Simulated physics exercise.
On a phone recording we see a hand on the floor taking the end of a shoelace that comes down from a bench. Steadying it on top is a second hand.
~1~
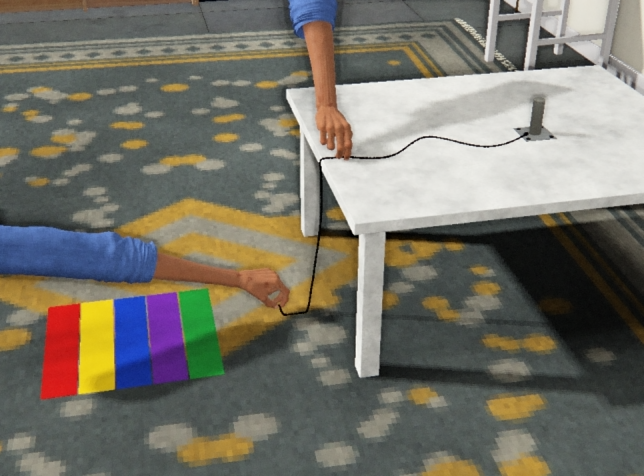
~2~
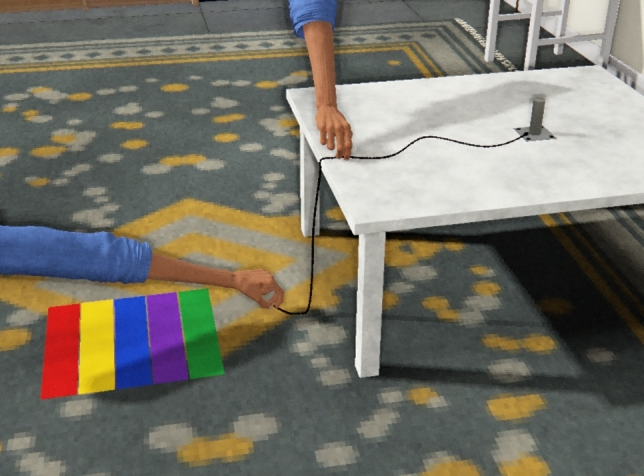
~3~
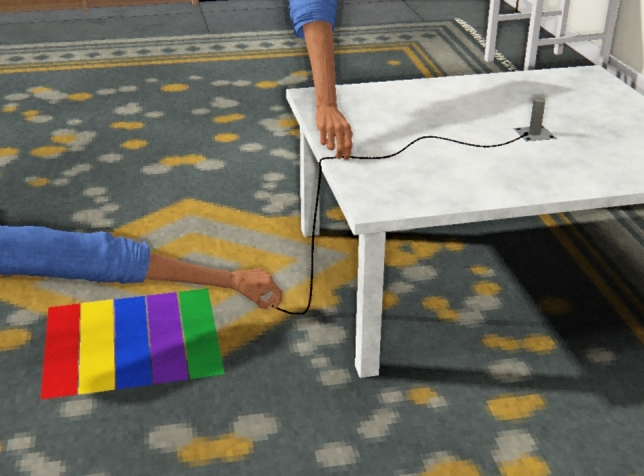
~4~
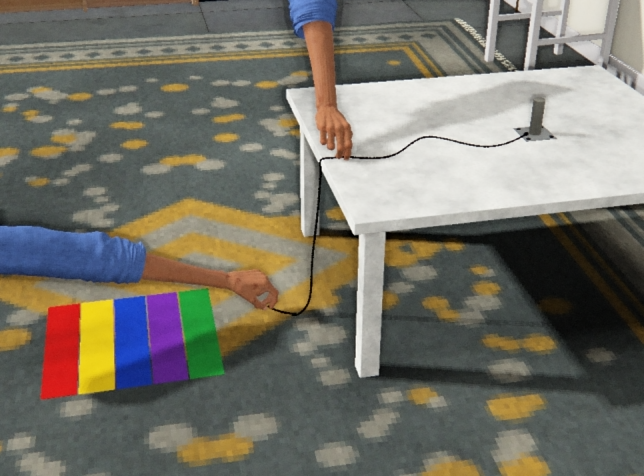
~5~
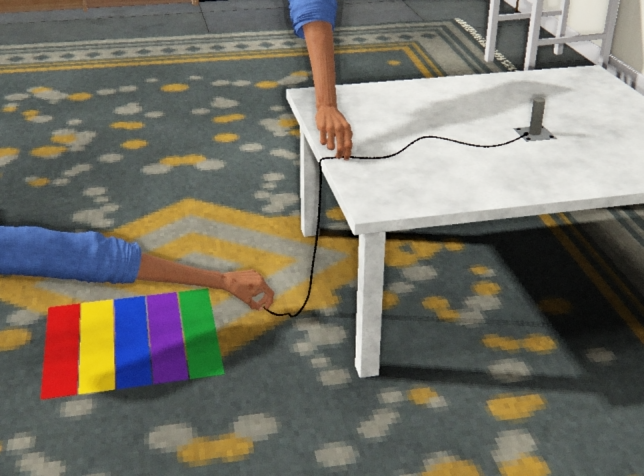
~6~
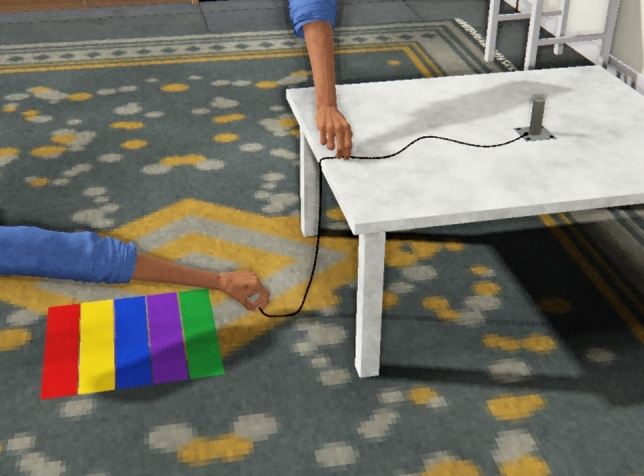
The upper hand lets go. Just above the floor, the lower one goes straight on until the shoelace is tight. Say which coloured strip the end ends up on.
It ends up on the blue strip.
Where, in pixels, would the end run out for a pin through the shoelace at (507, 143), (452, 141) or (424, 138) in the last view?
(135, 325), (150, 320), (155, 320).
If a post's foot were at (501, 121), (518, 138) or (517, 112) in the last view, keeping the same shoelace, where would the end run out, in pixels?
(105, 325), (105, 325) and (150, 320), in that order.
Soon after, end near (194, 315); over green.
Then, end near (153, 321); over purple.
At full stretch, end near (130, 323); over blue. Over blue.
